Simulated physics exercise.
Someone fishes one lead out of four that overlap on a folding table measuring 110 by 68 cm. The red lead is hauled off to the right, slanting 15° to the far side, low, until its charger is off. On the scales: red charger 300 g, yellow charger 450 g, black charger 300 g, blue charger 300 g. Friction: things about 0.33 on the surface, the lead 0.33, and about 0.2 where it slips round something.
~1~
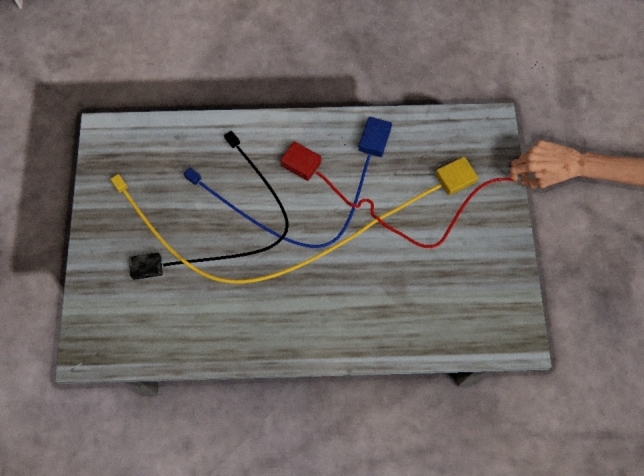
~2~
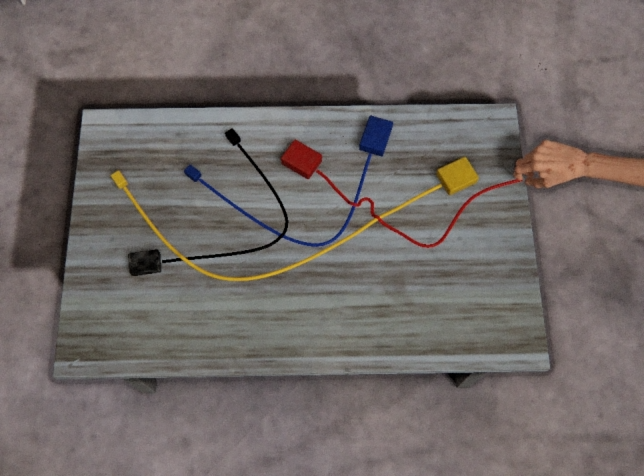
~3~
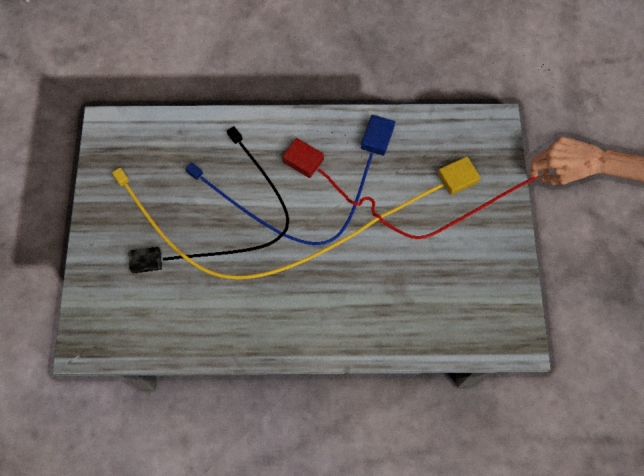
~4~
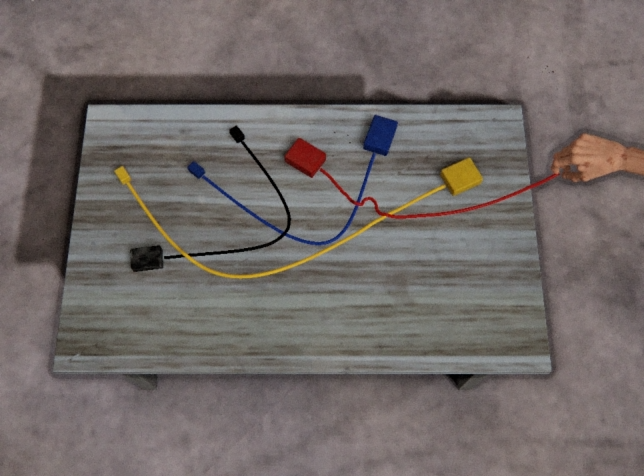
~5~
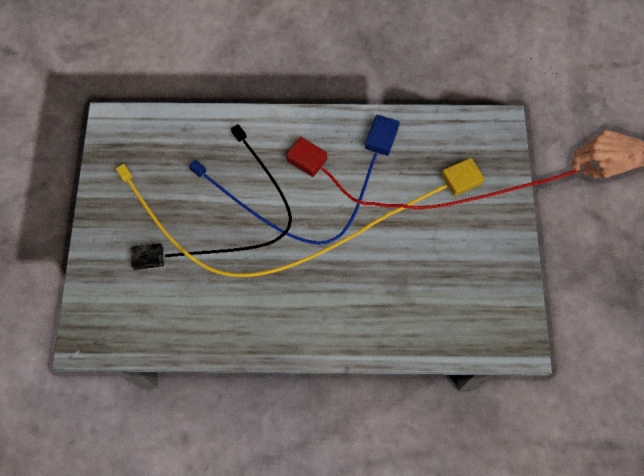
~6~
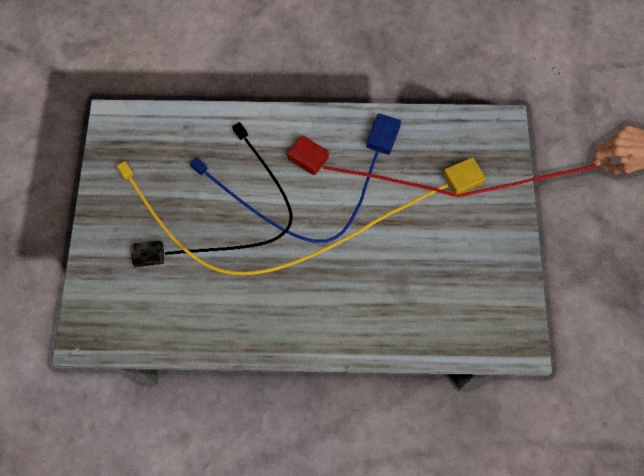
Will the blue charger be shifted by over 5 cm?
The blue charger stays put.
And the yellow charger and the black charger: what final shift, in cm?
About: Yellow charger 6 cm, black charger 0 cm.
Next, the red lead's tail end at (408, 182); red charger 21 cm off its start, yellow charger 1 cm off its start.
Then, the red lead's tail end at (496, 193); red charger 44 cm off its start, yellow charger 5 cm off its start.
After that, the red lead has left the top; red charger over the edge, yellow charger 5 cm off its start at (483, 162).
Later, the red lead has left the top; red charger over the edge, yellow charger 5 cm off its start.
At the end, the red lead has left the top; blue charger 0 cm off its start at (384, 131), red charger over the edge, yellow charger 5 cm off its start at (483, 162).
